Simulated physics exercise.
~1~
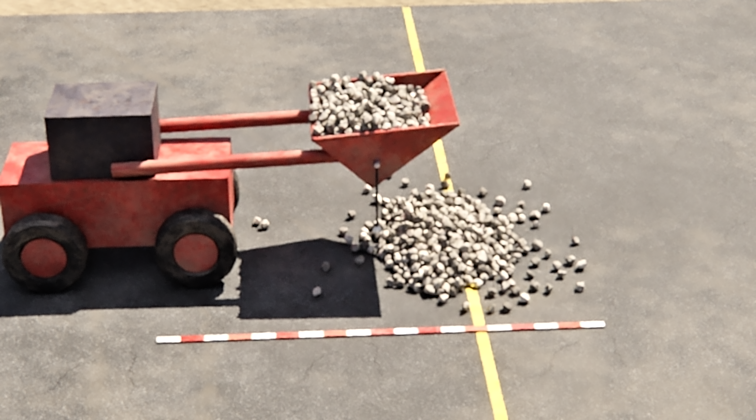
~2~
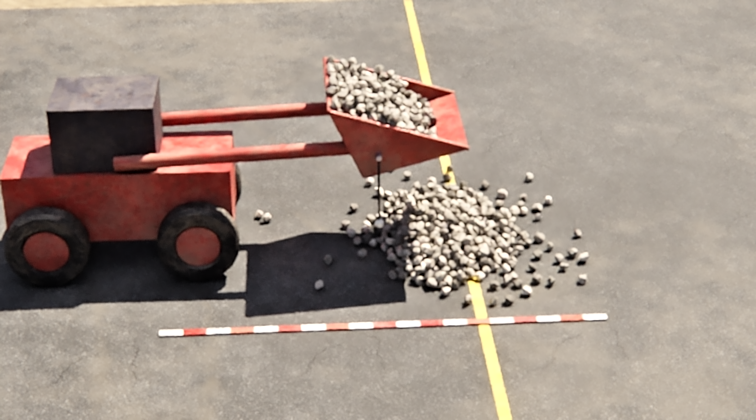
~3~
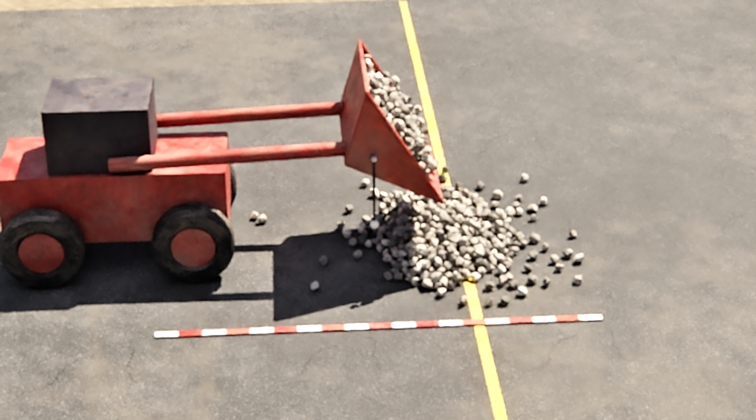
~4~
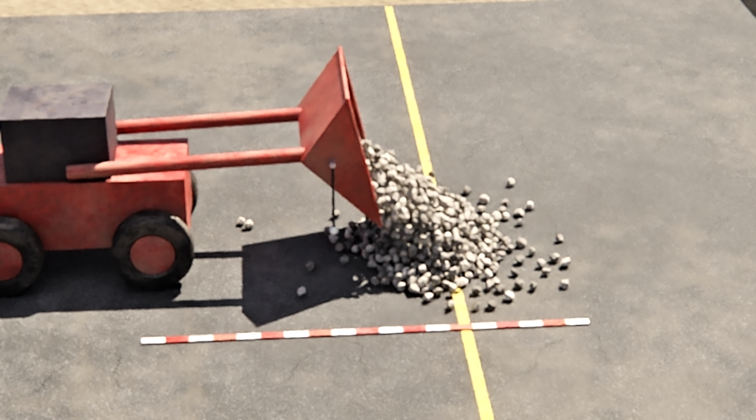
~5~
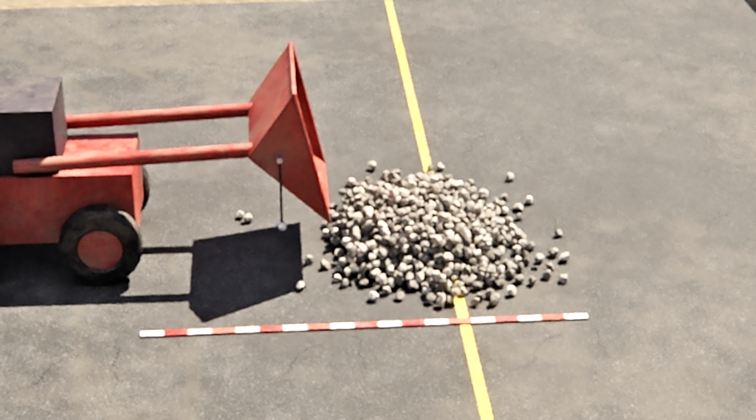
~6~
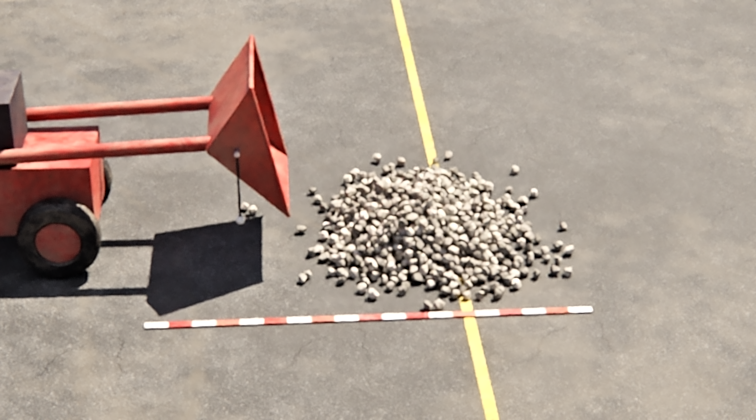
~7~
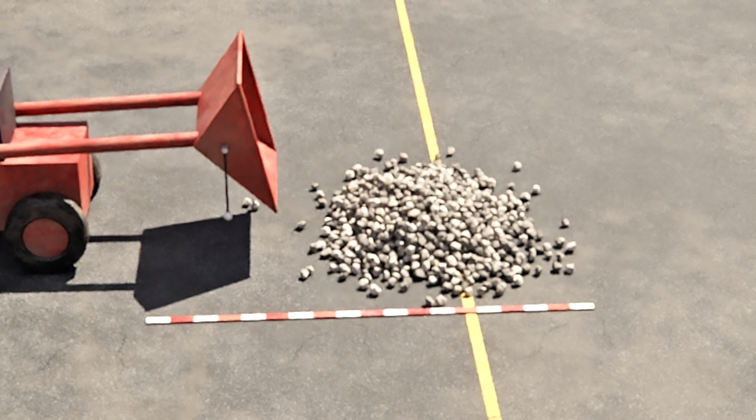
A red loader tipped its raised bucket of pale stones forward, pouring them onto a loose heap beside a yellow line, then backed away to the left, leaving a broader pile spread across the line and the empty bucket still tilted down.
